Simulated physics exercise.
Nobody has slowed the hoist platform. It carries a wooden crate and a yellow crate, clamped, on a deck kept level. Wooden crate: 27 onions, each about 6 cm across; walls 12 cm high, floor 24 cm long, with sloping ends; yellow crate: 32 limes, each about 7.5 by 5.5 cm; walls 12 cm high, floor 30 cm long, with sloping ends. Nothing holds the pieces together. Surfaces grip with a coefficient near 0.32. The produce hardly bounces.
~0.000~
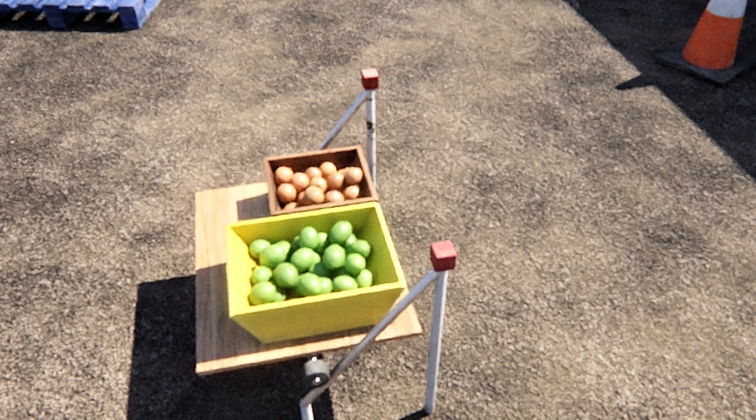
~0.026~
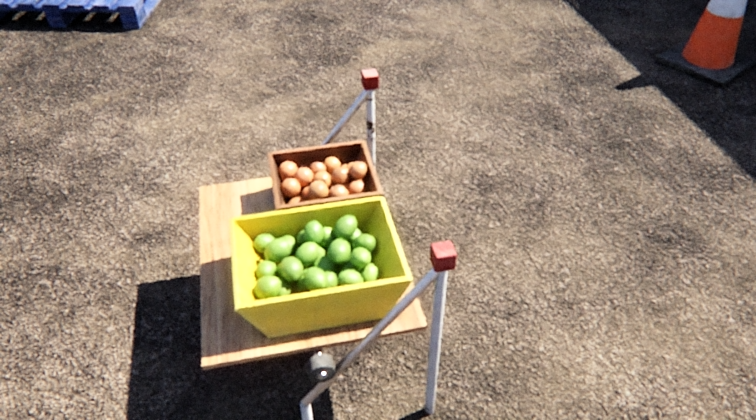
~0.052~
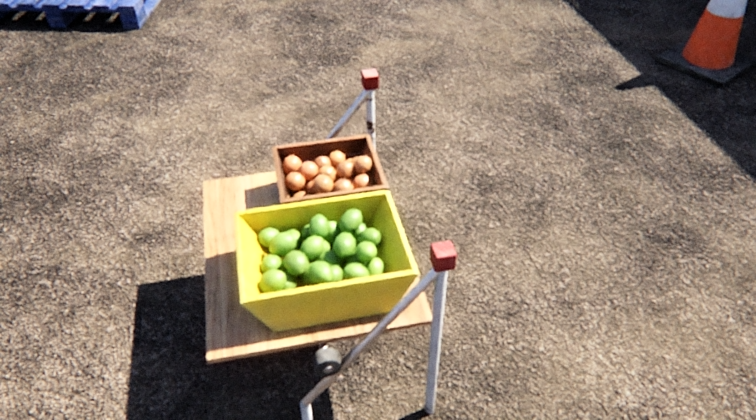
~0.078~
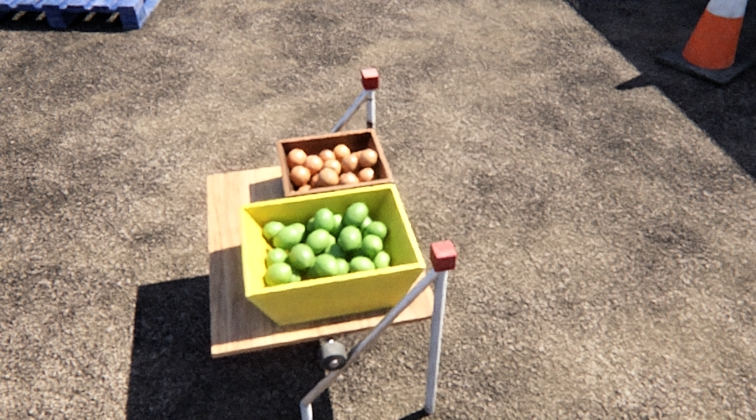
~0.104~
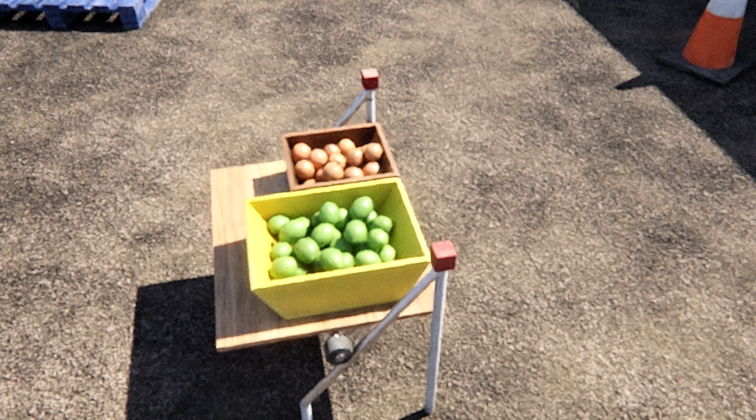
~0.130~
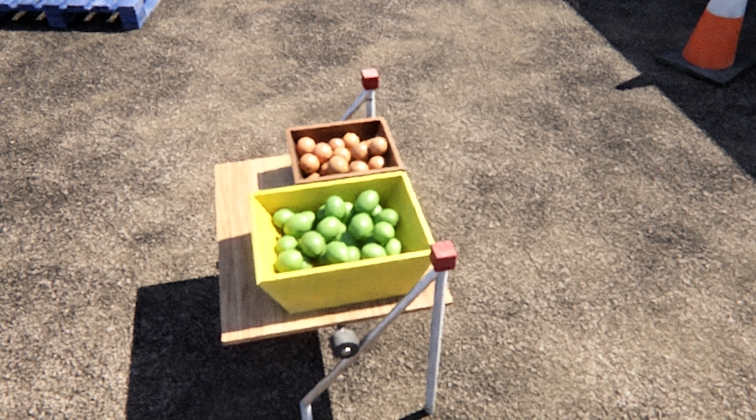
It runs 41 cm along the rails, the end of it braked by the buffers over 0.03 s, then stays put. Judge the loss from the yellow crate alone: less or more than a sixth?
The yellow crate loses fewer than one in six of its limes.
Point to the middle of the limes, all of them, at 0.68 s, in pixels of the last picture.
Near (418, 169).
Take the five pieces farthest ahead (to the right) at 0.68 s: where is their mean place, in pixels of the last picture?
Near (443, 99).
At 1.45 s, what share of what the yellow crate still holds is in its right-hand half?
About 70 per cent.
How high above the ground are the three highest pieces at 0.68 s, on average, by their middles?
Roughly 76 cm.
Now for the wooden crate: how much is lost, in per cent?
Wooden crate 0 per cent.
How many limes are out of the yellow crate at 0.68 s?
Some 0 by then.
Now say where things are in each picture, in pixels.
In the first frame (each is followed by its nearest rim corner in this view), yellow crate, (234, 312); wooden crate, (275, 213); moved 0 cm; none out.
In the second frame, yellow crate, (239, 306); wooden crate, (280, 207); moved 3 cm.
In the third frame, yellow crate, (245, 299); wooden crate, (285, 200); moved 5 cm.
In the fourth frame, yellow crate, (250, 293); wooden crate, (290, 194); moved 8 cm.
In the fifth frame, yellow crate, (256, 286); wooden crate, (295, 188); moved 10 cm.
In the sixth frame, yellow crate, (261, 279); wooden crate, (300, 182); moved 13 cm; none out.
After 0.39 s, the buffers are touched.
After 0.51 s, wooden crate 27 in, 0 out and yellow crate 32 in, 0 out.
After 0.68 s, wooden crate 27 in, 0 out and yellow crate 32 in, 0 out.
After 0.90 s, wooden crate 27 in, 0 out and yellow crate 32 in, 0 out.
When it is over (at 1.45 s), wooden crate 27 in, 0 out and yellow crate 32 in, 0 out. Asked share, 0 of 32, 0 per cent.
